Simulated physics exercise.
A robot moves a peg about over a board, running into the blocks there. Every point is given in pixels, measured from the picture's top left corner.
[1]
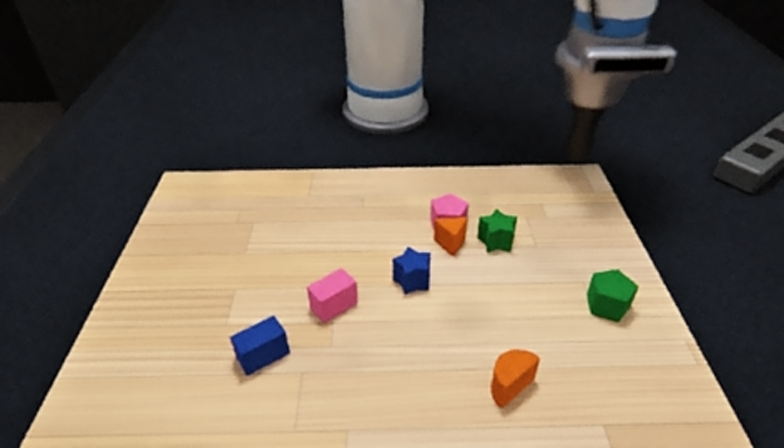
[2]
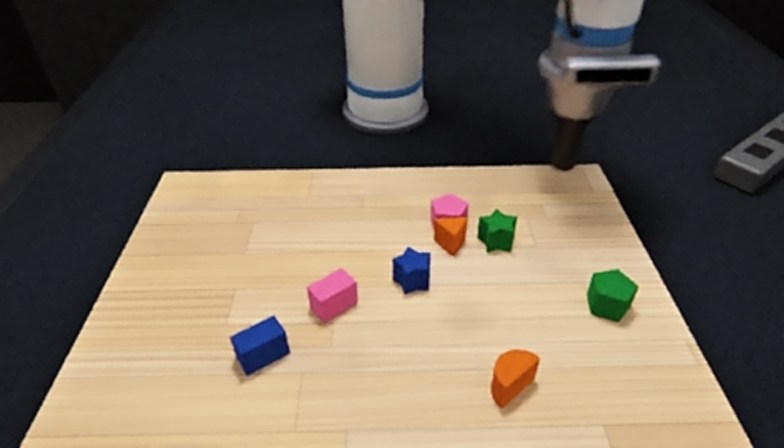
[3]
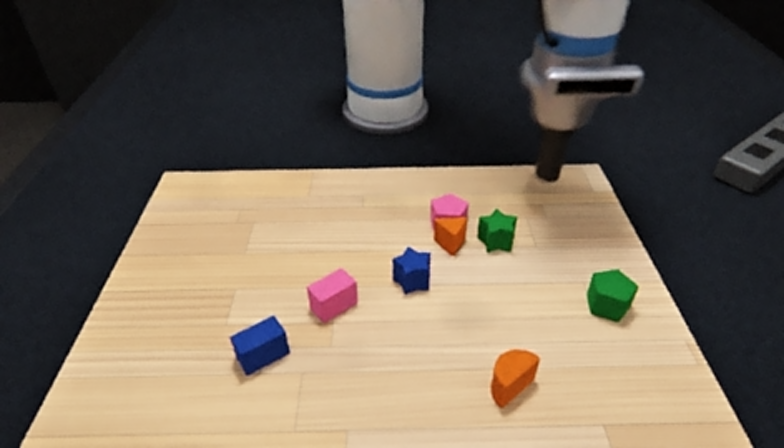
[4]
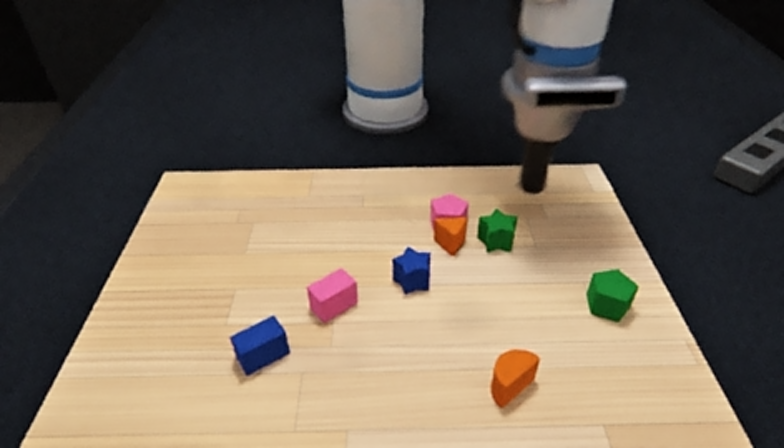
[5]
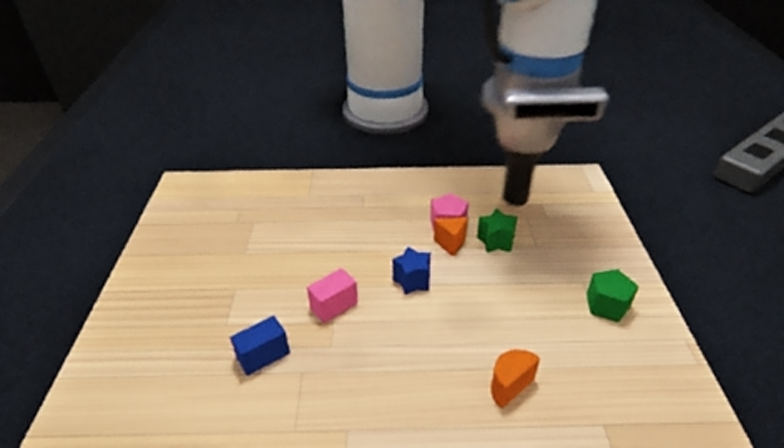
On a wooden board scattered with colourful blocks, a robot arm moves its dark peg inward from the far right corner.
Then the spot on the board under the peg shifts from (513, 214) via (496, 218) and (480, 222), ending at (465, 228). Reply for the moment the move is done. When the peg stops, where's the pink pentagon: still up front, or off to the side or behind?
I expect it to be in front.
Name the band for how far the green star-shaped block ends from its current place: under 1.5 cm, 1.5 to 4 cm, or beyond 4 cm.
Displaced less than 1.5 cm.
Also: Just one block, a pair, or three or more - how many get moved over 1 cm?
Once the path ends, one block will have shifted.
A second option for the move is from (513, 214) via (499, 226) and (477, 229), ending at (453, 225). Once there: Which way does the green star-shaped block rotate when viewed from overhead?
Bird's-eye view: Counterclockwise.
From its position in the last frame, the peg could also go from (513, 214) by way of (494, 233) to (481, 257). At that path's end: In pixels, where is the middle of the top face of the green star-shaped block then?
The spot you're after is about (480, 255) in the image.
What follows on the original path. Halfway along, peg (489, 205); nothing pushed yet.
At the end, peg (466, 214); pink pentagon (433, 207), turned 10° clockwise; orange triangle in place; green star-shaped block in place.
